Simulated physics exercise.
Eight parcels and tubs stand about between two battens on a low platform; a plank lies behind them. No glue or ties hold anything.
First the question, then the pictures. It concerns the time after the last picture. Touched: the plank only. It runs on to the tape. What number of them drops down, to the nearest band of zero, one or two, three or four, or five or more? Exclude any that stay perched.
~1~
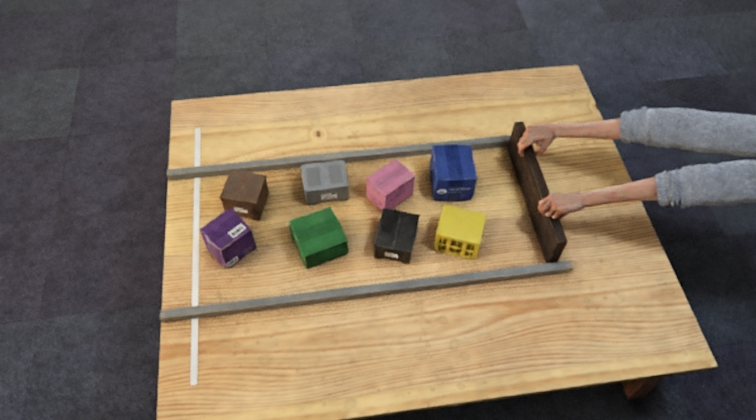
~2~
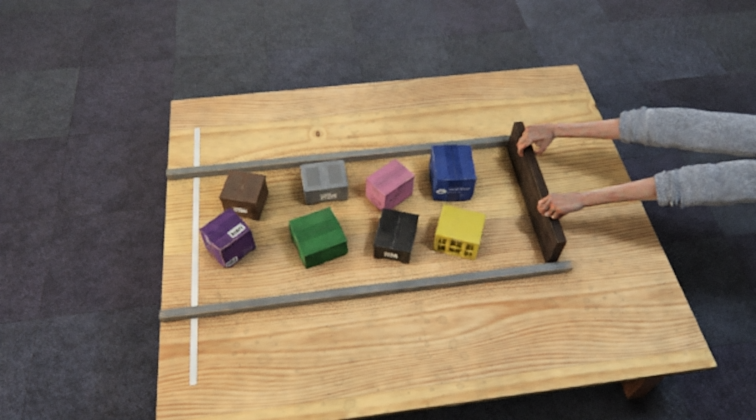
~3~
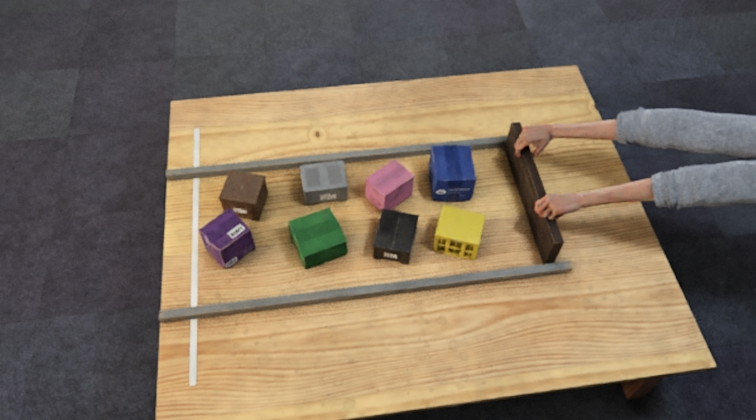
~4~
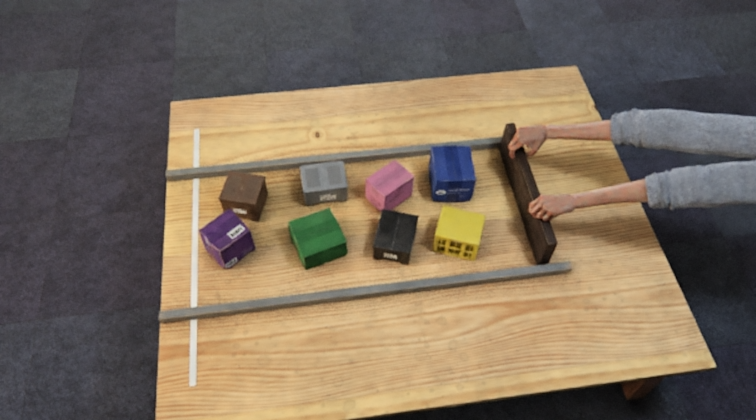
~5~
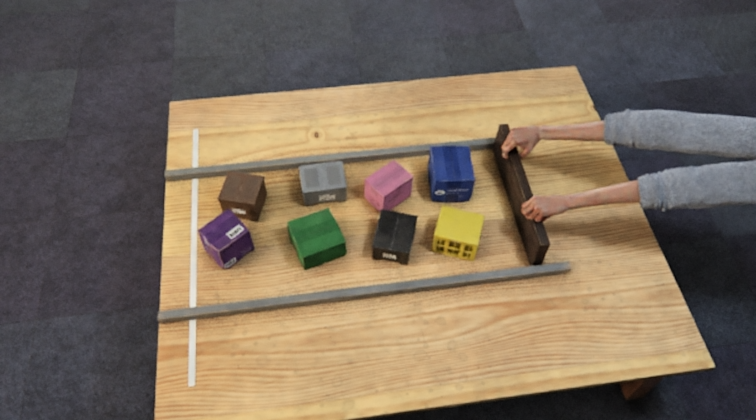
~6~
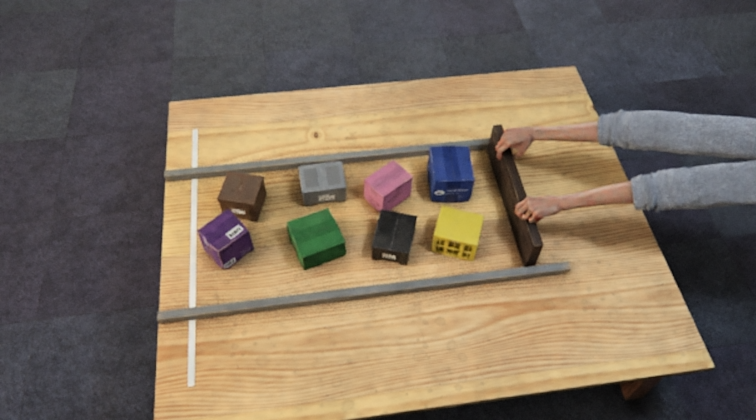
Nearest band: Five or more.
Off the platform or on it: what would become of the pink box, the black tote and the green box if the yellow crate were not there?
Pink box goes down, black tote stays put, green box goes down.
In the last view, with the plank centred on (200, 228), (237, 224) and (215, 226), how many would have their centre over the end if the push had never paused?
First 6, then 3, finally 6.
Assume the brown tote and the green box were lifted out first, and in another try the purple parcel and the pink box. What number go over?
4 in the first case, 4 in the second.
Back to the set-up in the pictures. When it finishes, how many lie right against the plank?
Number in contact with it: 2.
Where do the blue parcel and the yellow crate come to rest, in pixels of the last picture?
Positions - first (169, 208), then (167, 276).
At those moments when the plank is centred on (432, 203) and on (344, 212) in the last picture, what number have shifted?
Moved so far: 5, then 8.
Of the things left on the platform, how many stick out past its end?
Count: 2.
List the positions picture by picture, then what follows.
Purple parcel (229, 239); brown tote (245, 196); green box (319, 237); plank (535, 190); tape (196, 240), in the first frame.
Brown tote (245, 196); grey tote (325, 183), in the second frame.
Green box (318, 238); pink box (390, 187), in the third frame.
Purple parcel (228, 240); yellow crate (459, 233), in the fourth frame.
Brown tote (244, 197); black tote (395, 237), in the fifth frame.
Purple parcel (226, 240); brown tote (243, 197); green box (316, 239); plank (513, 194); tape (193, 241), in the sixth frame.
A little later, none off yet; purple parcel at rest near (226, 240); brown tote at rest near (243, 197); green box moving near (313, 239).
Next, none off yet; purple parcel shifted well along near (155, 246); brown tote shifted about its own width near (206, 197); green box shifted well along near (200, 259).
When it is over, the number that fall off is five or more; down, pink box, black tote, grey tote, green box, brown tote and purple parcel.
